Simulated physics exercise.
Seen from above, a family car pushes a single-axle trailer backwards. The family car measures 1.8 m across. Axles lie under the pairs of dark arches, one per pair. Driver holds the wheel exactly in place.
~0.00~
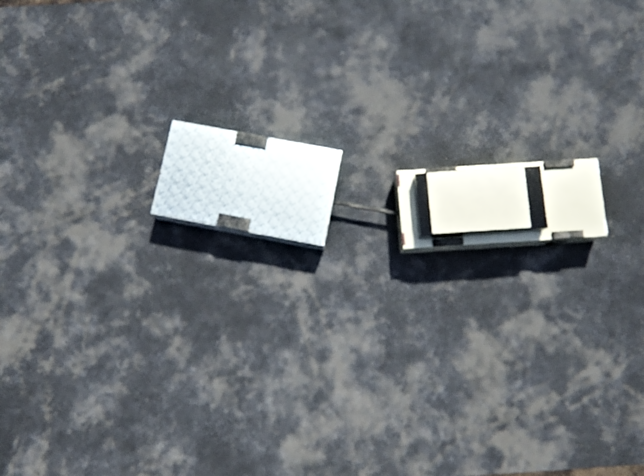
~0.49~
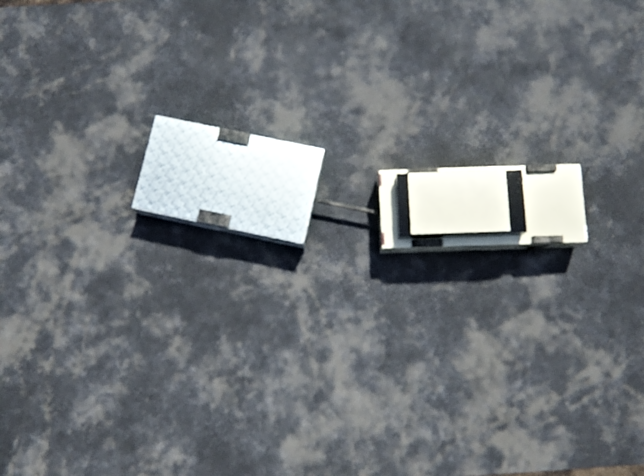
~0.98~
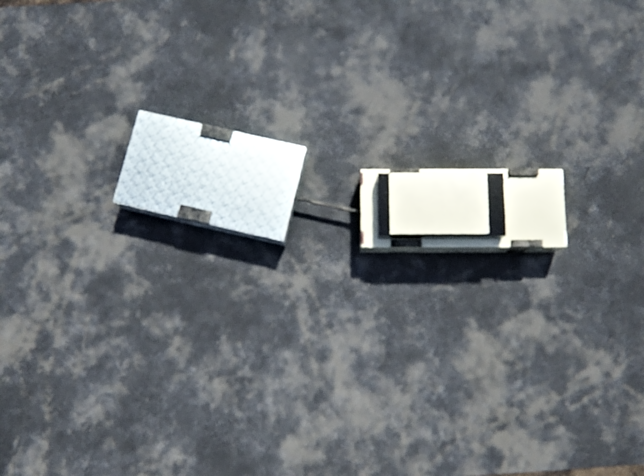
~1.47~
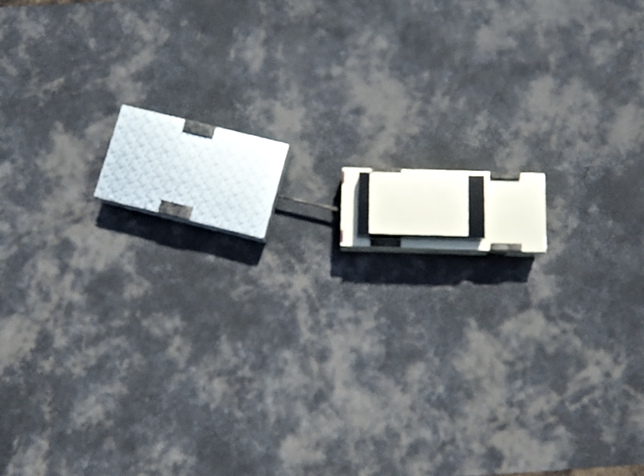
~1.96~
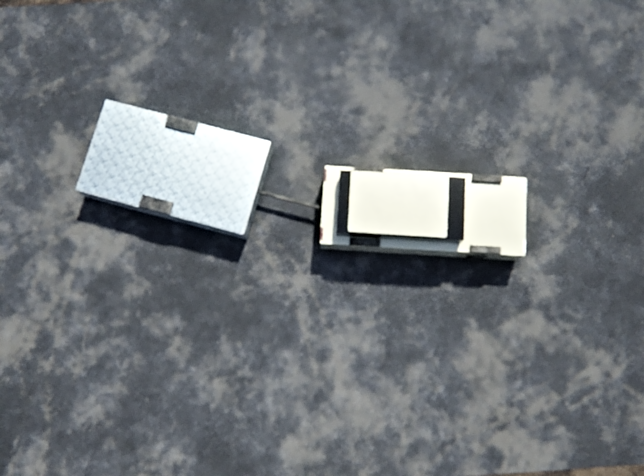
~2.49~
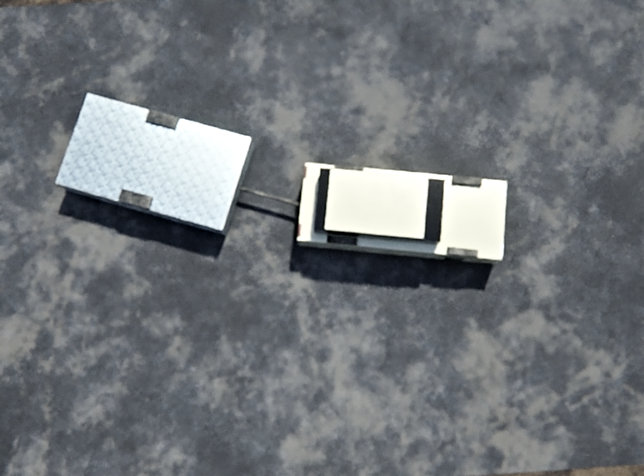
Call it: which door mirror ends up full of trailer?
The right mirror.
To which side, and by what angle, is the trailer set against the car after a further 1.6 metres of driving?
Fold: Approx. 5 deg, left side.
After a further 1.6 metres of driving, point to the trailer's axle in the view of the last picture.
Estimated position: Close to (82, 139).
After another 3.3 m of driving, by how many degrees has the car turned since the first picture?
Heading change: Around 22°.
Then, 4.3 s in, the tail is 5° to the car's left, the car has turned 16° and the trailer's axle is at (82, 139) of the last picture.
Then, 6.1 s in, the tail is 2° to the car's right, the car has turned 23° and the trailer's axle is at (16, 119) of the last picture.
Then, 8.0 s in, the tail is 15° to the car's right, the car has turned 30° and the trailer's axle is out of the picture.
Then, 9.8 s in, the tail is 33° to the car's right, the car has turned 36° and the trailer's axle is out of the picture.
Then, 11.6 s in, the tail is 60° to the car's right, the car has turned 43° and the trailer's axle is out of the picture; it has jack-knifed.
